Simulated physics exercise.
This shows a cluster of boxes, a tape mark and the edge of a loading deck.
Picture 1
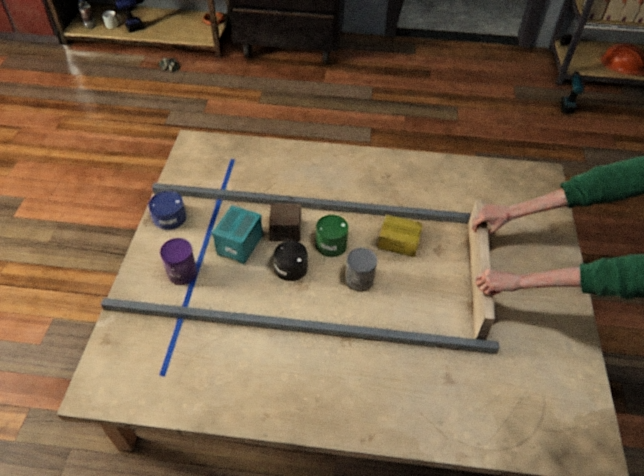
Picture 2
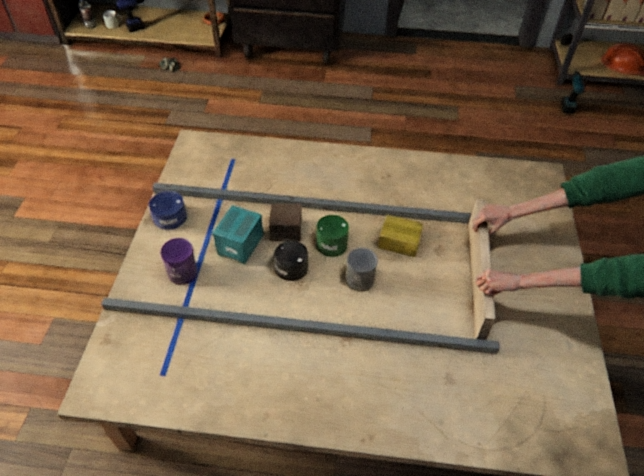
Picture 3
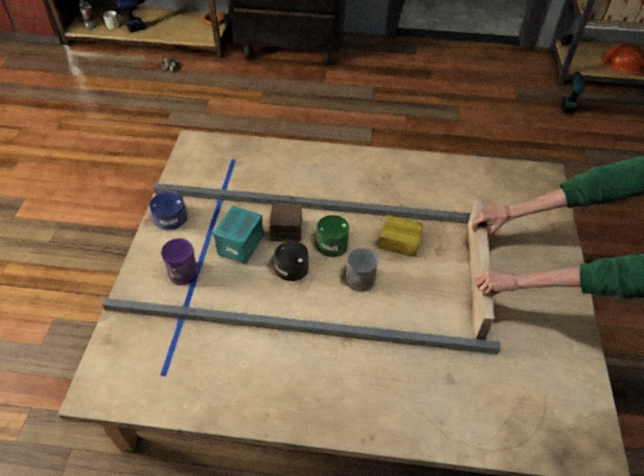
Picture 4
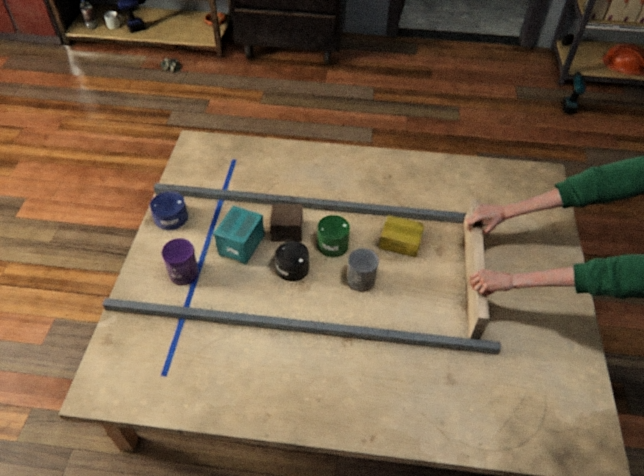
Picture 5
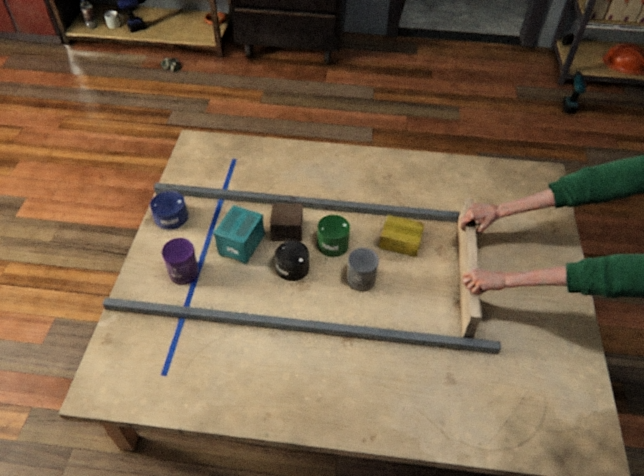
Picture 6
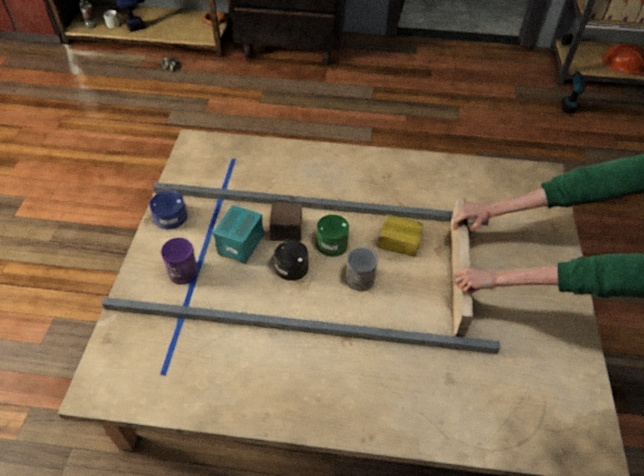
A wooden plank, held at both ends by two hands in green sleeves, slid slightly left between two rails on a table, while the colourful boxes and canisters near the blue tape stayed still.
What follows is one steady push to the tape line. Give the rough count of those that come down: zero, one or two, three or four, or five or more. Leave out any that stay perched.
In the end the number that fall off is one or two.
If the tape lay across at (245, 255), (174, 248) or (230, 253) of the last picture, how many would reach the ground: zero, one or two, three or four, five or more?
For each place: None at all; either three or four; none.
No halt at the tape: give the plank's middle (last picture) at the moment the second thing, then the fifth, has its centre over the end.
Its middle is around (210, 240) and later (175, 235).
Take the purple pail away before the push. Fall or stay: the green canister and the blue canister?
The green canister survives, the blue canister tumbles off.
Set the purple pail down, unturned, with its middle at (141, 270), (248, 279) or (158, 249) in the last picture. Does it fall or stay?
Place by place, it holds on; does not fall; stays on.
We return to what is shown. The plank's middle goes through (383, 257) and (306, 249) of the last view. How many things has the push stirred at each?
The counts are 2 and 6.
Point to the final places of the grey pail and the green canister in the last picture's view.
Near (184, 251) and (156, 217).
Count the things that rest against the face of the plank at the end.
2 of them.
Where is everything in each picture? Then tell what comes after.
The first frame shows blue canister (168, 210); purple pail (179, 262); turquoise tote (239, 235); plank (480, 267); tape (203, 251).
The second frame shows purple pail (180, 262); yellow box (401, 236).
The third frame shows turquoise tote (239, 235); green canister (333, 236).
The fourth frame shows blue canister (169, 211); plank (475, 267).
The fifth frame shows purple pail (181, 262); grey pail (362, 270).
The sixth frame shows blue canister (169, 210); purple pail (180, 262); turquoise tote (239, 234); plank (460, 265); tape (204, 251).
Early on, none off yet; blue canister at rest near (169, 210); purple pail at rest near (180, 262); turquoise tote at rest near (239, 234).
A while later, none off yet; blue canister at rest near (169, 210); purple pail at rest near (180, 262); turquoise tote travelled about its own width near (204, 234).
Finally, the number that fall off is one or two; lost, turquoise tote and blue canister.
